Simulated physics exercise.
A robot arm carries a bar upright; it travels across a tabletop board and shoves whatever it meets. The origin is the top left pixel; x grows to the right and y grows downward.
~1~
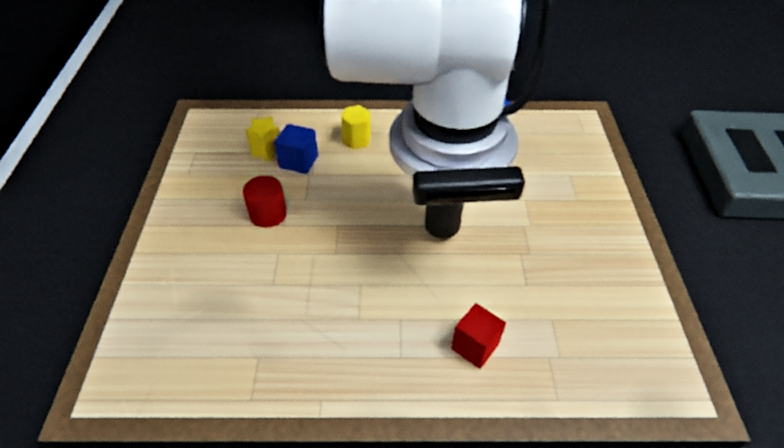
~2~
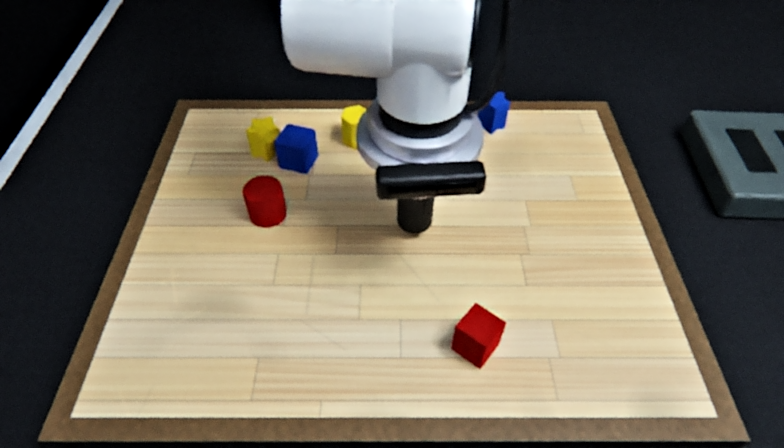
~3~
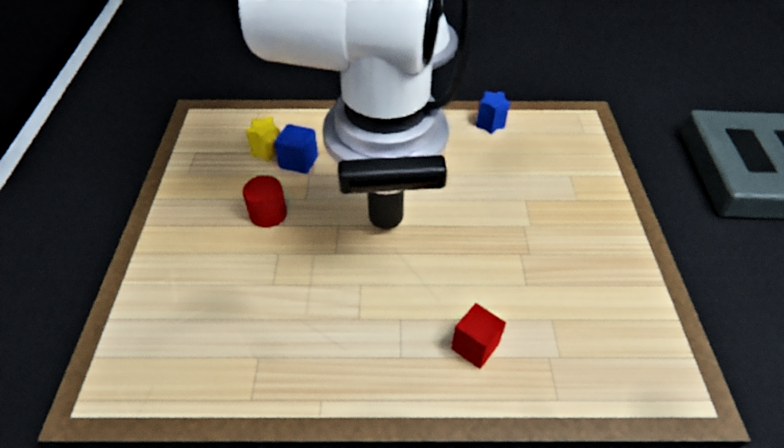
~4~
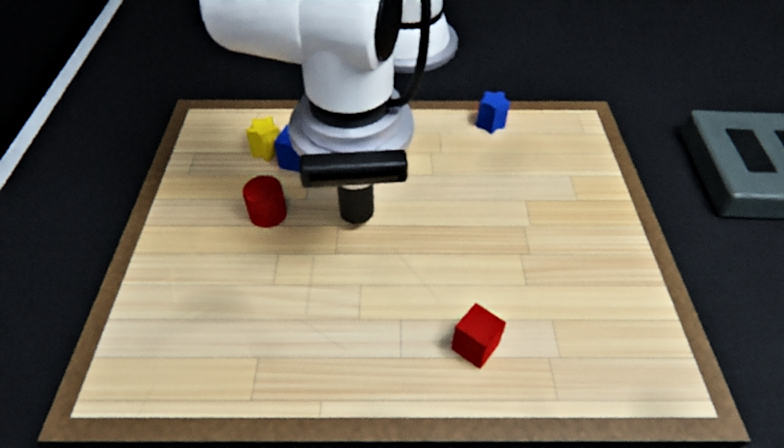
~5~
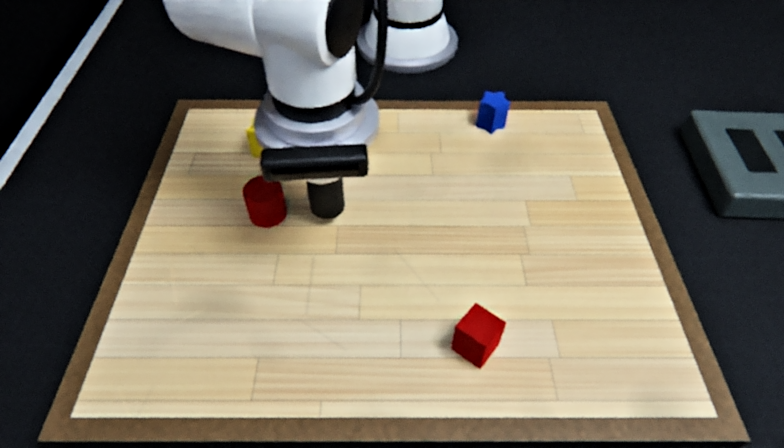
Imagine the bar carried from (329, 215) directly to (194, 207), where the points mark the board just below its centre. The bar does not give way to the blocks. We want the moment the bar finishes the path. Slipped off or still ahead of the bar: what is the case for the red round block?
The bar will still be pushing it.
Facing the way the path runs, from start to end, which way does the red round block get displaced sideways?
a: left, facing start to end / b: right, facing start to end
The answer is a.
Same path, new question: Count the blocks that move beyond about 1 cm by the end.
Looking at the path, I think only one of the blocks ends up more than 1 cm away.
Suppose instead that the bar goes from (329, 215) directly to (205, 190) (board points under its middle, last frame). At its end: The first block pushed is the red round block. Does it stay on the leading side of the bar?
My guess is it ends up beside or behind the bar.
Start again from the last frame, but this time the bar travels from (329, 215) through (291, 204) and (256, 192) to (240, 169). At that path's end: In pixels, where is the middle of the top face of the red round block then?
Pixel (224, 189).
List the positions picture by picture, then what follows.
In the first frame, tip of the bar (443, 225), middles of tops, red round block (262, 188), blue square piece (295, 135).
In the second frame, bar (415, 221), nothing pushed.
In the third frame, bar (386, 216), nothing pushed.
In the fourth frame, bar (357, 211), nothing pushed.
In the fifth frame, bar (328, 207), red round block (262, 188), blue square piece hidden.
On the path given first. One third of the way, bar (282, 204); red round block (240, 188).
Two thirds of the way, bar (235, 201); red round block (191, 189).
At the end, bar (191, 199); red round block (146, 194); blue square piece unmoved.
